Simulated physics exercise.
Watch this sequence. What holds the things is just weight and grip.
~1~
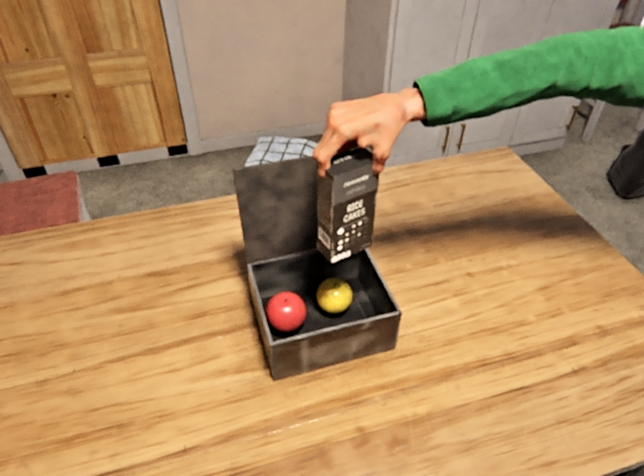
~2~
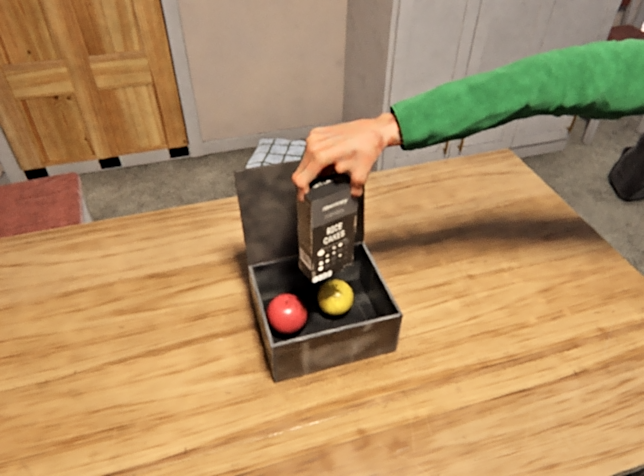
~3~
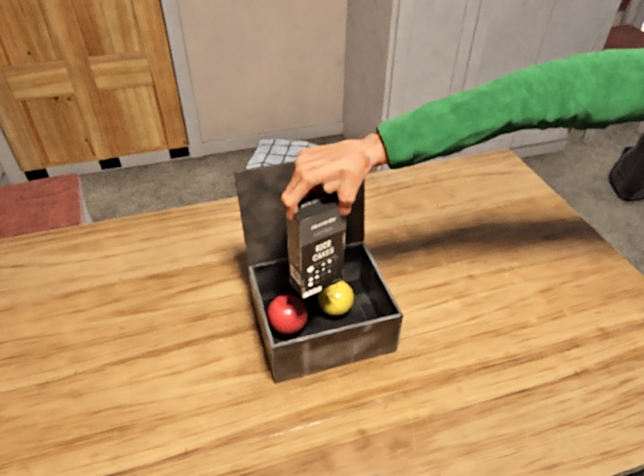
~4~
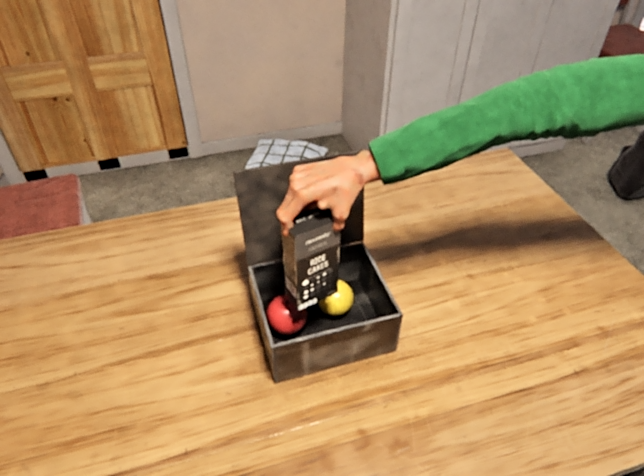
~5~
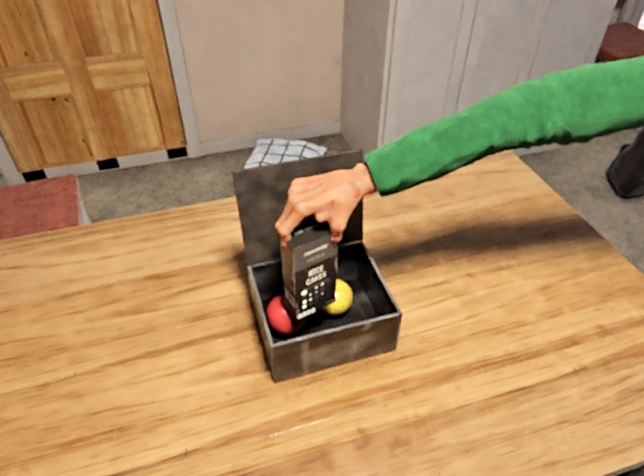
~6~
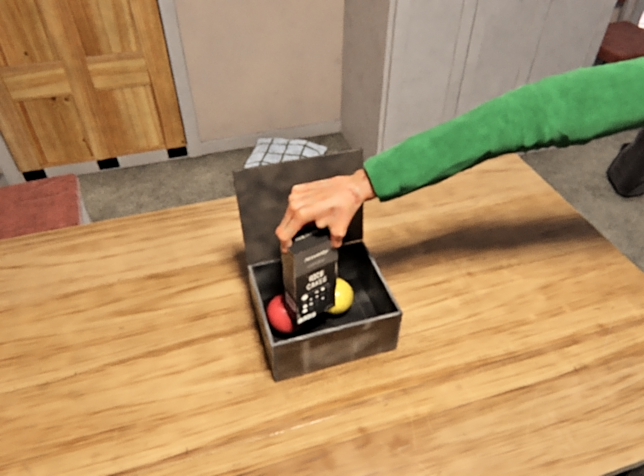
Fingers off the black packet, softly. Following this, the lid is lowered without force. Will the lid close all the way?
No, the lid stays propped open.
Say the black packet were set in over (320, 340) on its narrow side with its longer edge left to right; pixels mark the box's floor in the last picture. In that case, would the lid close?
Note: It lowers fully.
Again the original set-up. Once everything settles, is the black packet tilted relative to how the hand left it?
Observation: The black packet tilts over.
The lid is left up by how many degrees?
Angle: About 25°.
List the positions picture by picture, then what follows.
Coming down; black packet (347, 207); red apple (286, 312), in the first picture.
Coming down; black packet (327, 229); red apple (287, 314), in the second picture.
Coming down; black packet (317, 246); red apple (287, 315), in the third picture.
Coming down; black packet (311, 259); red apple (287, 315), in the fourth picture.
Coming down; black packet (310, 270), in the fifth picture.
In place under the hand; black packet (310, 275), in the sixth picture.
Then, 0.30 s after the last picture, black packet tipped 43° from how it was near (338, 299).
Then, 1.20 s after the last picture, lid starting down; black packet tipped 50° from how it was near (349, 311).
Then, 1.60 s after the last picture, lid 59° above the rim; black packet tipped 50° from how it was near (349, 311).
Then, 1.90 s after the last picture, lid 37° above the rim; black packet tipped 50° from how it was near (349, 311); yellow apple rolled a little.
At rest, lid 25° above the rim; tipped over in the box, black packet; the other 2 in place. Seen from the same camera at the end, black packet near (349, 311).
